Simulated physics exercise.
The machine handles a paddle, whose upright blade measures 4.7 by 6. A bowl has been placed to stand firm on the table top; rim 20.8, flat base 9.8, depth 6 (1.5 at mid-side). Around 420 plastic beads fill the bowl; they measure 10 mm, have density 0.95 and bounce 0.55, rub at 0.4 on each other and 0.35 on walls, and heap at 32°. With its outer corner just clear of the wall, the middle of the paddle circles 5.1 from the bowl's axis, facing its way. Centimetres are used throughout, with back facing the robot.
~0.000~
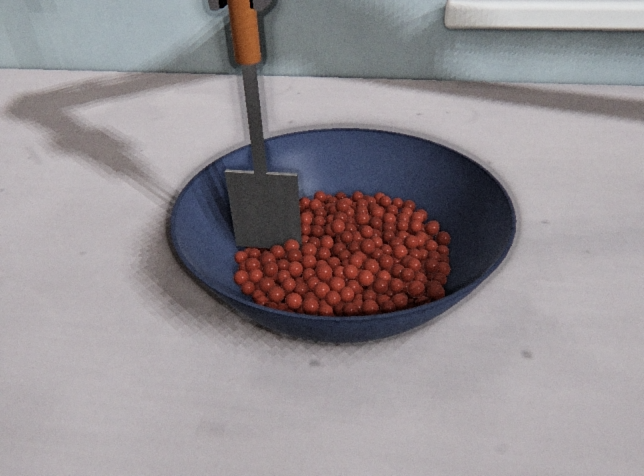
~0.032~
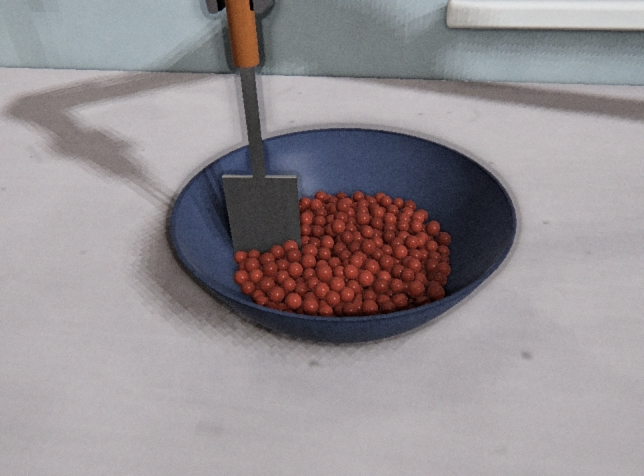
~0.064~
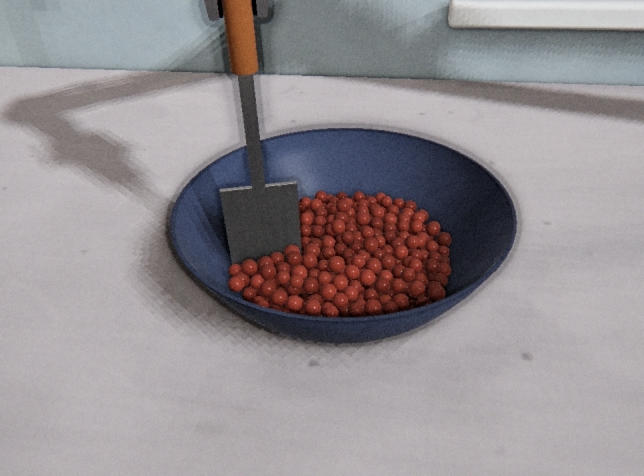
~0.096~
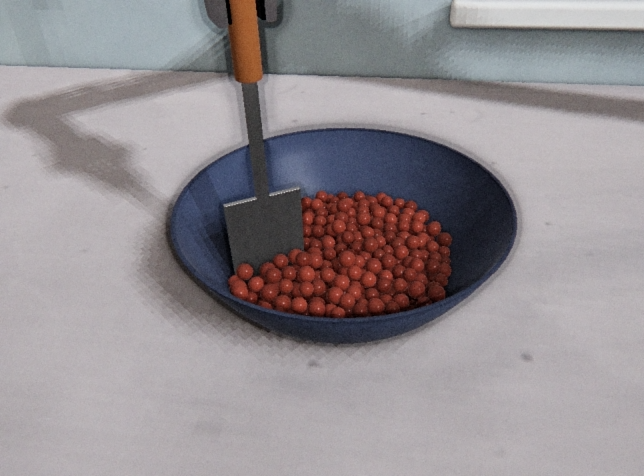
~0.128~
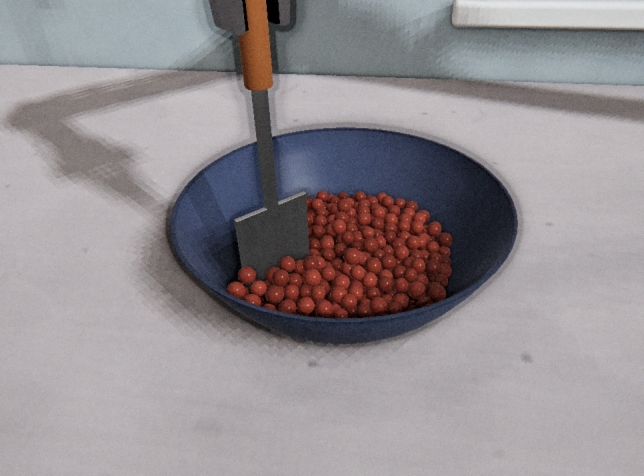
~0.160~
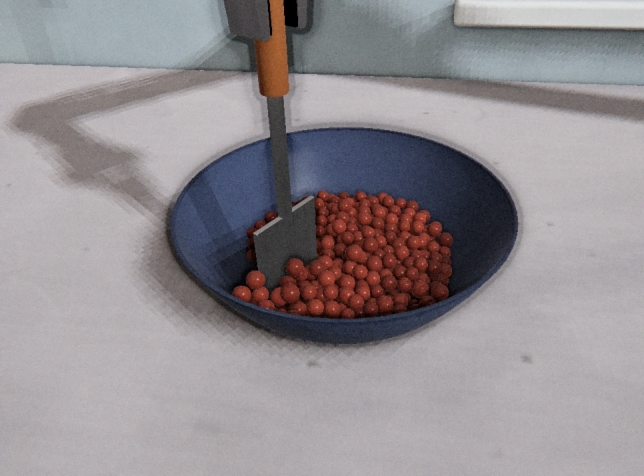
To begin with, a machine holds an orange-handled paddle with its flat gray blade upright at the left side of a blue bowl of small red beads. The paddle edges slightly left and toward the viewer, then shifts right while its blade turns, nudging nearby beads.
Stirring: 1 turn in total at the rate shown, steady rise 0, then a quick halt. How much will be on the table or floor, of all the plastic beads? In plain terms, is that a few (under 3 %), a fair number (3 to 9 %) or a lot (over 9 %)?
A few, under 3 %.
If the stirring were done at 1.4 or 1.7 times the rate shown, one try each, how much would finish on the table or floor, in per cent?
It would be some 5 and 10 percent respectively.
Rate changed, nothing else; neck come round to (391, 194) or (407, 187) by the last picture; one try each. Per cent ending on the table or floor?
Near 30 per cent for the first, near 30 per cent for the second.
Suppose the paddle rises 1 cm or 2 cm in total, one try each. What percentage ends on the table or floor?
Around 0 percent, then 0 percent.
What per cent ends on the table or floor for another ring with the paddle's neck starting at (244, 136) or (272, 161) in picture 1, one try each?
Around 0 per cent on the first try, around 0 per cent on the second.
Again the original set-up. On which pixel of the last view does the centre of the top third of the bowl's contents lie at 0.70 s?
Somewhere around (288, 186), I think.
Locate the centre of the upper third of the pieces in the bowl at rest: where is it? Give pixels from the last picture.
It is centred near (264, 268).
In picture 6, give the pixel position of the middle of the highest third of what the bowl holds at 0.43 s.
Centre estimate: Approx. (434, 219) px.
After 0.43 s, 177° round, highest piece 7 above the table; 416 in the bowl.
After 0.70 s, 293° round, highest piece 7 above the table; 416 in the bowl.
After 1.03 s, 0° round, highest piece 5 above the table; 415 in the bowl, 1 on the table or floor.
After 1.73 s, 0° round, highest piece 5 above the table; 415 in the bowl, 1 on the table or floor.
In the end, 415 in the bowl, 1 on the table or floor. That is 0 % on the table or floor.
